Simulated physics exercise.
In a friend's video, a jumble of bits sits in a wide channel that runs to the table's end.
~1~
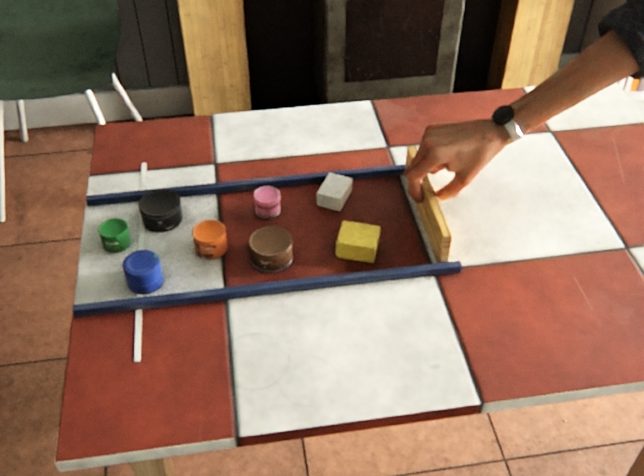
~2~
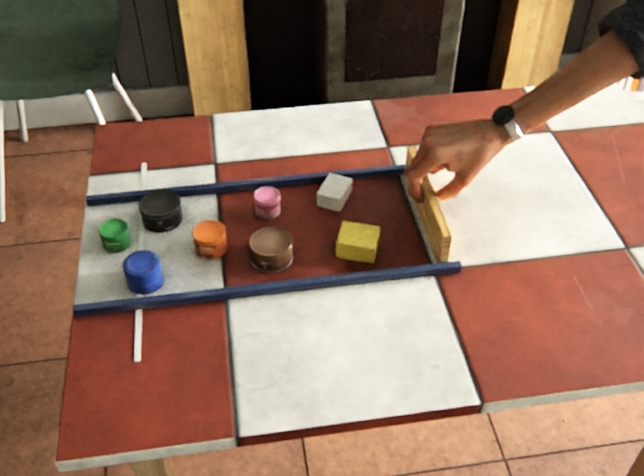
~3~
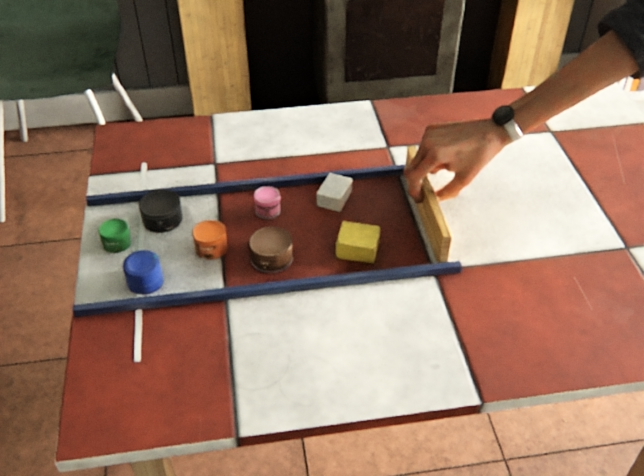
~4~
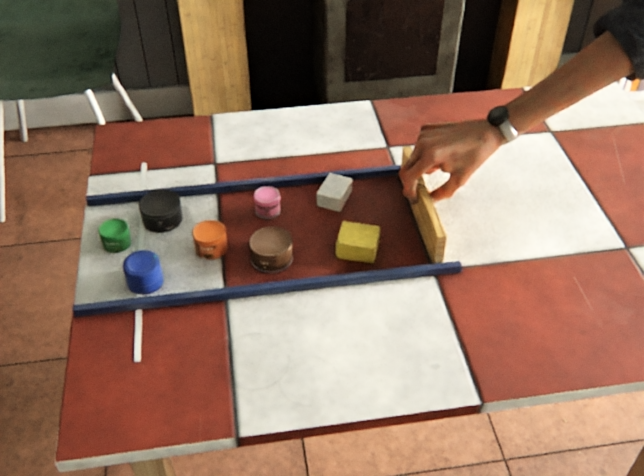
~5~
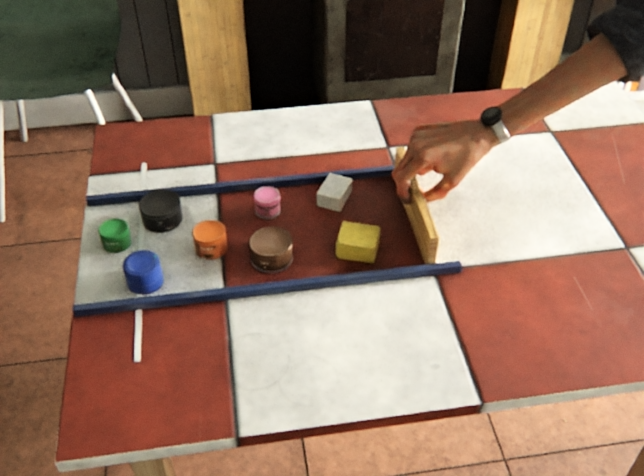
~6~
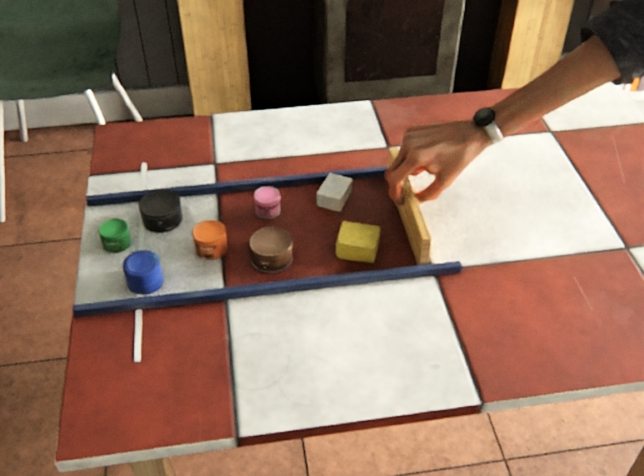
A hand sliding a wooden board slightly left between blue rails, with colourful tubs and two blocks sitting still on a checkered table.
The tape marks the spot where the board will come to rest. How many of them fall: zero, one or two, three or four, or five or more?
In the end one or two are gone from the table.
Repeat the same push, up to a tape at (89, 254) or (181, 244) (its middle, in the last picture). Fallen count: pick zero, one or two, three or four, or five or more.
In order: 5 or more, then zero.
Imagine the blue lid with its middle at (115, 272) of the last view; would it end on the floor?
Starting there, it drops down in the end.
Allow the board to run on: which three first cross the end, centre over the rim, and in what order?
Blue lid, black tub, brown pot.
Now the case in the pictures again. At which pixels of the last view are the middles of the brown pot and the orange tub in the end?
You'll find the brown pot at roughly (75, 273) and the orange tub at roughly (123, 240).
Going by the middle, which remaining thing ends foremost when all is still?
Answer: The brown pot.
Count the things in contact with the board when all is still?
Result: 3 in all.
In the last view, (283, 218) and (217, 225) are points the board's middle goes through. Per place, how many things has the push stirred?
It comes to 5 for the first spot, 7 for the other.
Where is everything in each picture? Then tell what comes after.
The first frame shows green tub (115, 235); blue lid (143, 272); black tub (161, 211); board (427, 203); tape (141, 248).
The second frame shows blue lid (143, 272); orange tub (210, 240).
The third frame shows black tub (161, 211); pink tin (267, 203).
The fourth frame shows green tub (115, 236); white block (335, 192).
The fifth frame shows blue lid (143, 272); board (414, 204).
The sixth frame shows green tub (115, 236); blue lid (143, 272); black tub (161, 211); board (407, 205); tape (141, 248).
Soon after, none off yet; green tub at rest near (115, 236); blue lid at rest near (143, 272); black tub at rest near (161, 211).
At rest, the number that fall off is one or two; fallen, black tub and blue lid.
